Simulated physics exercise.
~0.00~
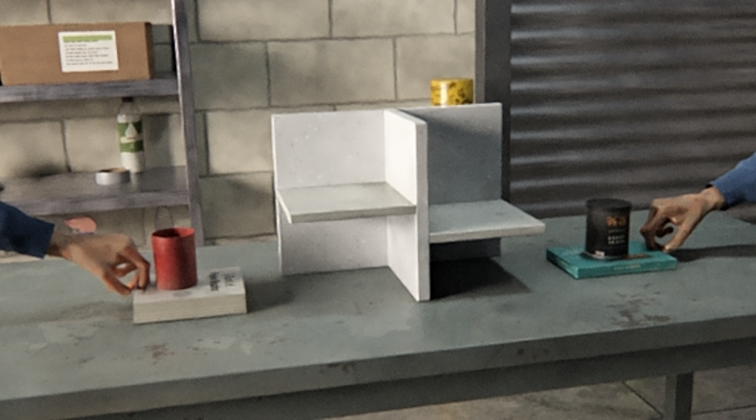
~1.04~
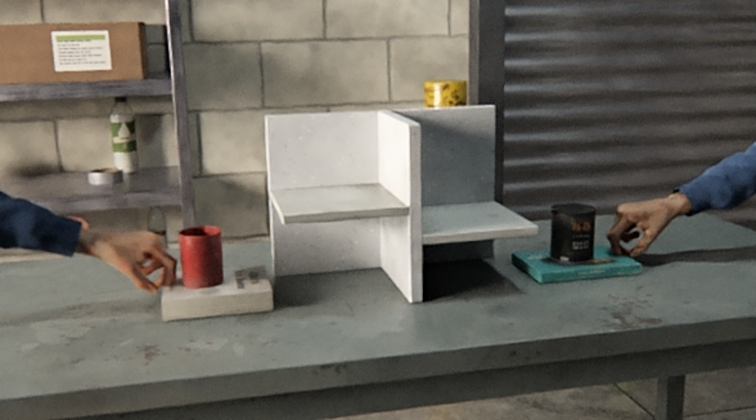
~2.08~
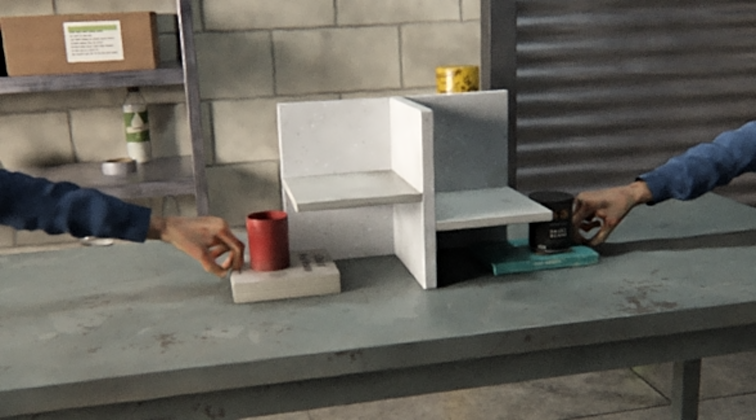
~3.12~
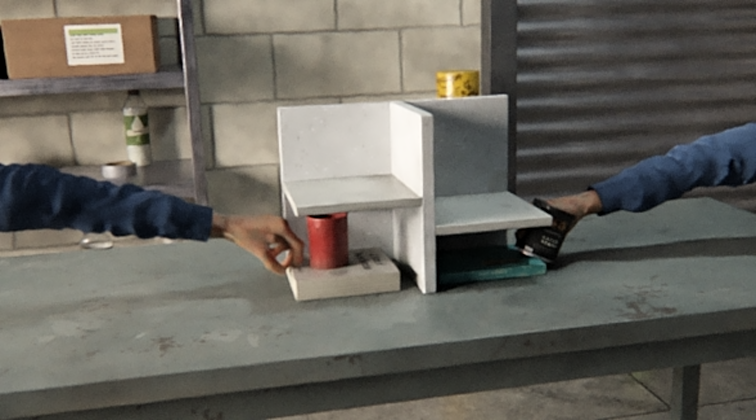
The red beaker slides under the shelf on a book while the black pot hits it and tips.
